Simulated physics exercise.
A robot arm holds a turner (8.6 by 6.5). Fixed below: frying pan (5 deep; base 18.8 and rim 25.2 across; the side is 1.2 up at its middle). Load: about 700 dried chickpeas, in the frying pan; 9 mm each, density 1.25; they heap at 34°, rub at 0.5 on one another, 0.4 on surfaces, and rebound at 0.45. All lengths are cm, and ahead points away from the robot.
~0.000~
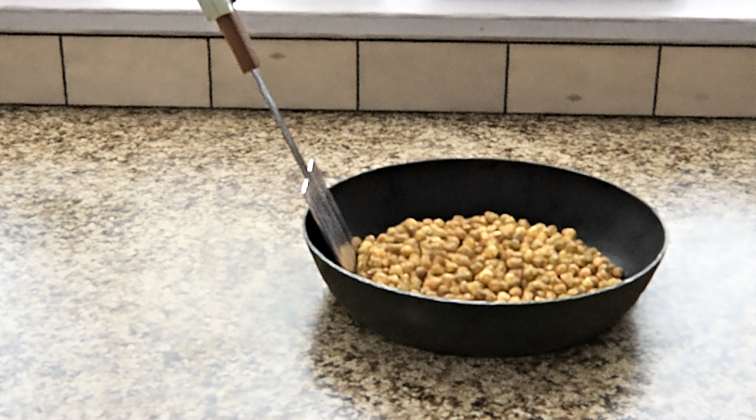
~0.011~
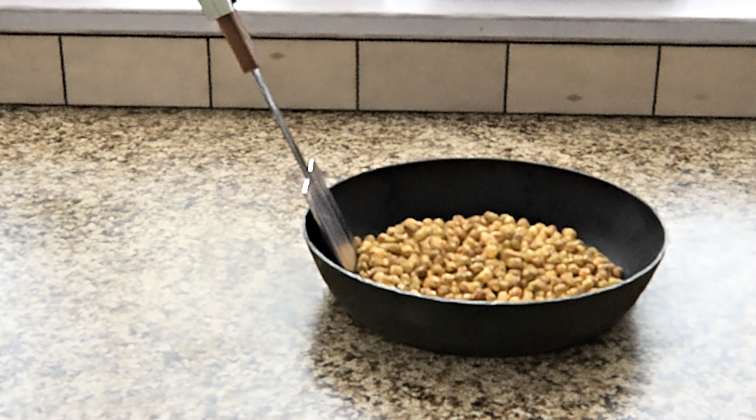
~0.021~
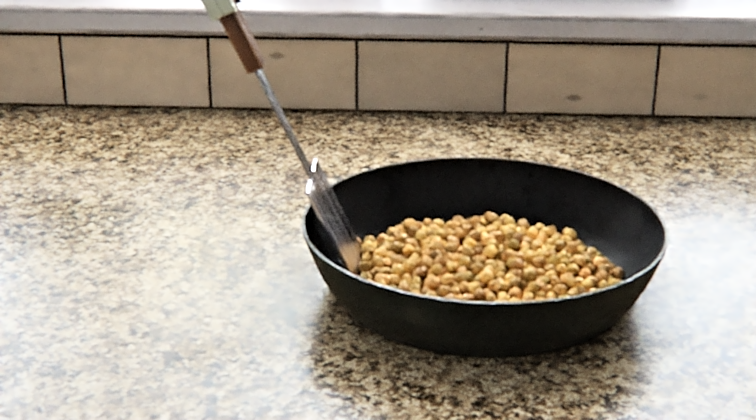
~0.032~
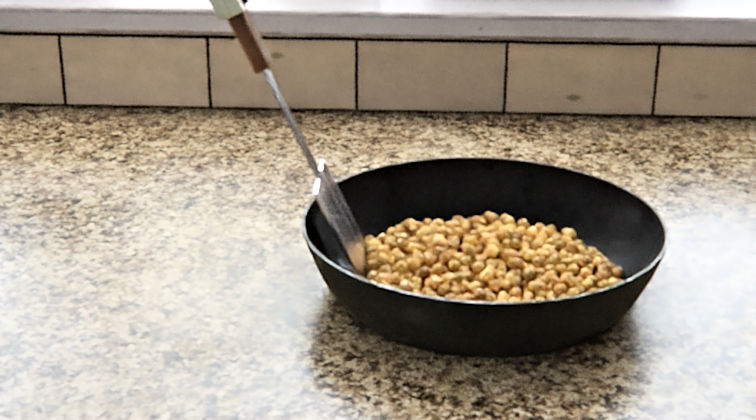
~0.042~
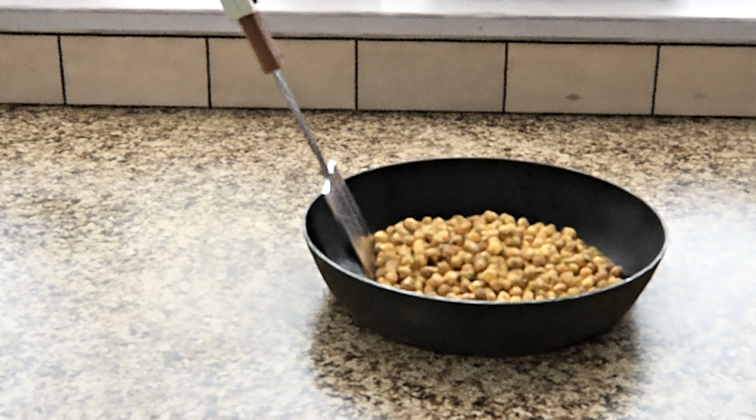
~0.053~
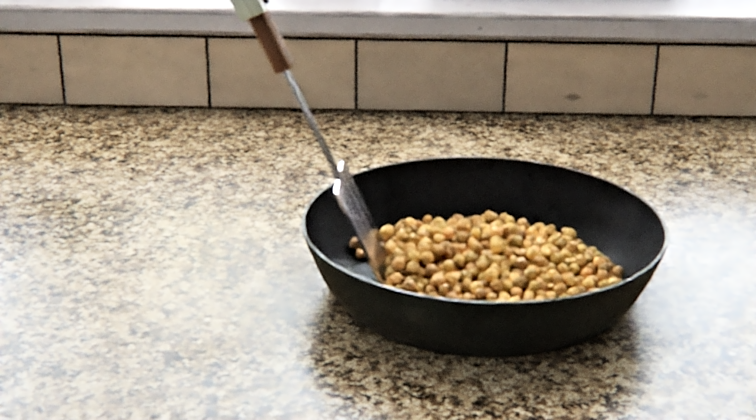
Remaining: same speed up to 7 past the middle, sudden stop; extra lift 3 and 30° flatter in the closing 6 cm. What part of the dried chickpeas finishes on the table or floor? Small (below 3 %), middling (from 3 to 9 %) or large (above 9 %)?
A small share, below 3 %, ends on the table or floor.
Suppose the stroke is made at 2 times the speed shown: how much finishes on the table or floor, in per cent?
Some 5 per cent.
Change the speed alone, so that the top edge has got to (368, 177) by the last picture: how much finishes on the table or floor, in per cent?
About 5 per cent.
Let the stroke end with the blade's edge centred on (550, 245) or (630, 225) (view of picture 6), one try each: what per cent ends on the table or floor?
Some 0 and 10 per cent.
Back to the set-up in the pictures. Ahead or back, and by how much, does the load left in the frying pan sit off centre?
Roughly 3.5 cm ahead.
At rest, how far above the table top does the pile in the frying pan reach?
Some 5.0 cm.
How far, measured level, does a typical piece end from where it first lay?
Roughly 2 cm.
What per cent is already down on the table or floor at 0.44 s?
Roughly 0 per cent.
By 0.13 s, sloping 65°, highest piece 4 above the table; 704 in the frying pan.
By 0.20 s, sloping 54°, highest piece 5 above the table; 704 in the frying pan.
By 0.44 s, sloping 35°, highest piece 6 above the table; 704 in the frying pan.
By 1.49 s, sloping 35°, highest piece 6 above the table; 704 in the frying pan.
Final count, 704 in the frying pan. That is 0 % on the table or floor.
